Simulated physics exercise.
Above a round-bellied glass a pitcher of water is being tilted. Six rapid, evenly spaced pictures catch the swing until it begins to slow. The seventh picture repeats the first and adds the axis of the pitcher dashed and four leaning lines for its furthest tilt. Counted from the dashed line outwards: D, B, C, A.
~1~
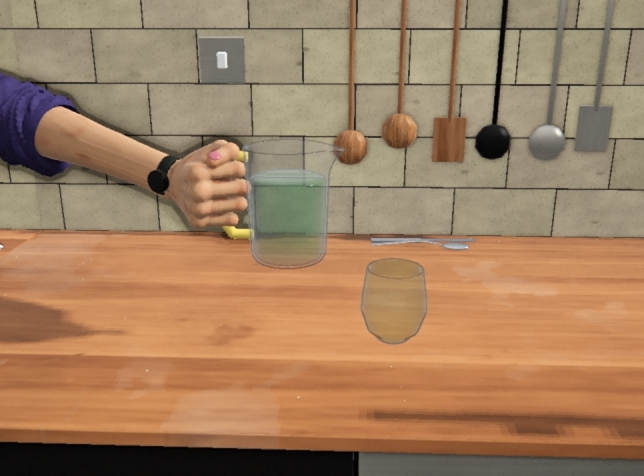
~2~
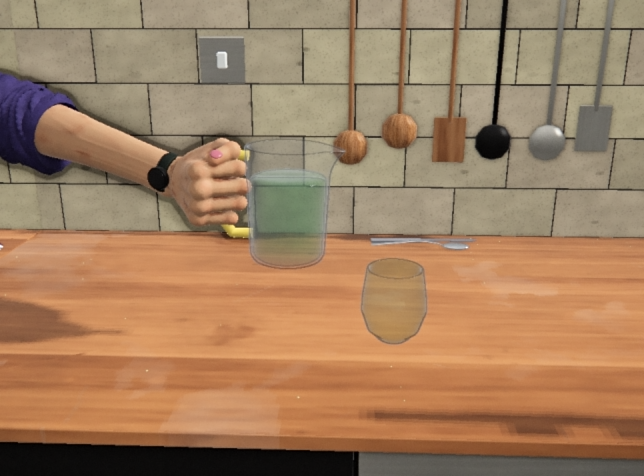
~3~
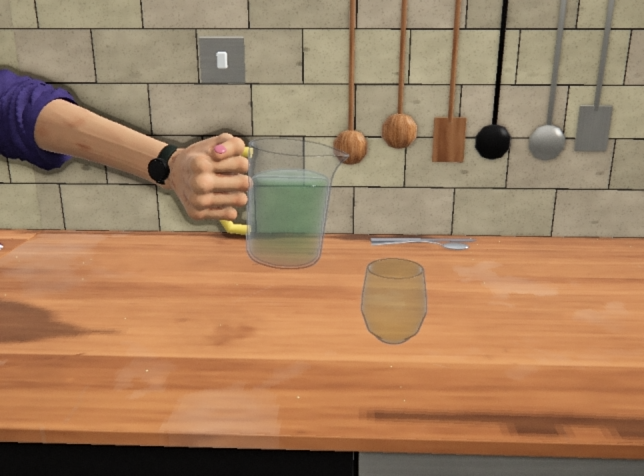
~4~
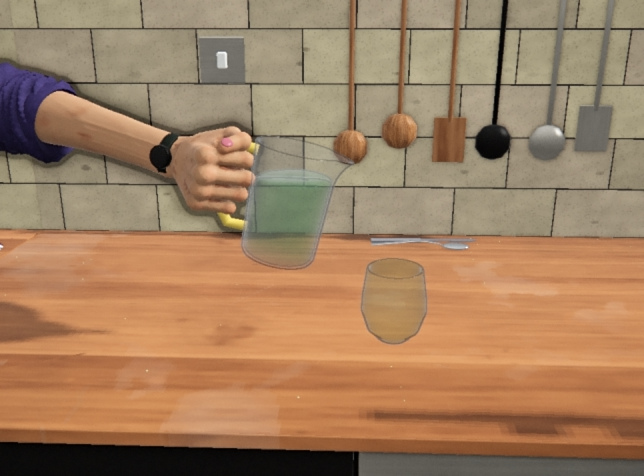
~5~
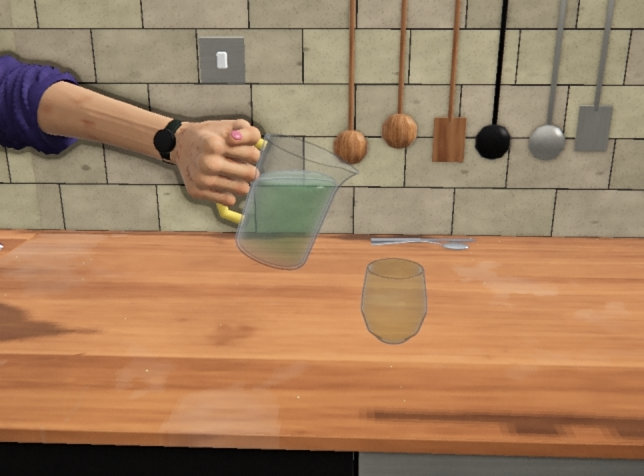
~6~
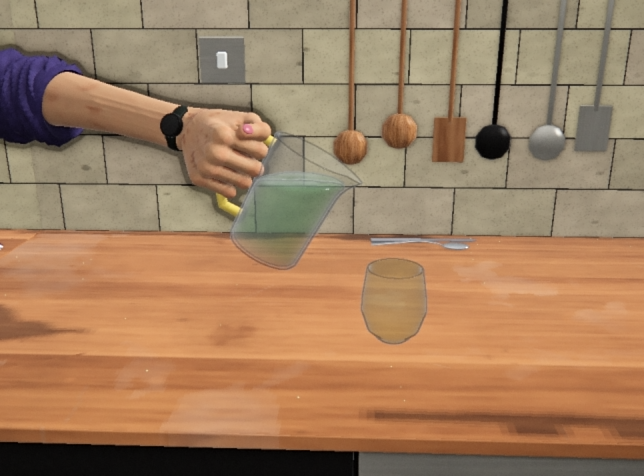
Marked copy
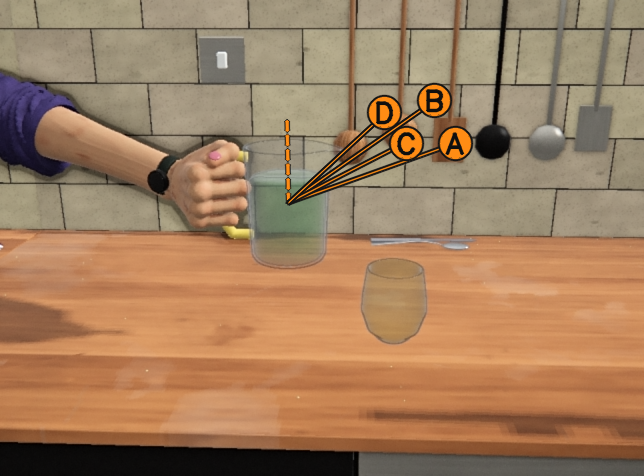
An arm in a purple sleeve with a black watch reaches in from the left, seen from the front across a wooden kitchen counter, gripping a clear pitcher of greenish water by its yellow handle. A round-bellied, amber-tinted glass stands to the lower right, with utensils hanging on the pale brick wall behind. The hand gradually tilts the pitcher rightward, its lip lowering slightly, while the camera stays still.
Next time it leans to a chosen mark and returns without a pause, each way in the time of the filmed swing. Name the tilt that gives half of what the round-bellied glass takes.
Line C.
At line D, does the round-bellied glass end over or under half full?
Under half.
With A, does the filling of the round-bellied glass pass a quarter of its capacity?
Yes, it does.
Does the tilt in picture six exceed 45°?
No.
In orange, A at (439, 149); B at (420, 110); C at (390, 150); D at (373, 124).
For line A, the round-bellied glass ends with about 66 % of what it can hold; 6 % of the water is spilt.
For line B, the round-bellied glass ends with about 31 % of what it can hold.
For line C, the round-bellied glass ends with about 51 % of what it can hold.
For line D, the round-bellied glass ends with about 17 % of what it can hold.
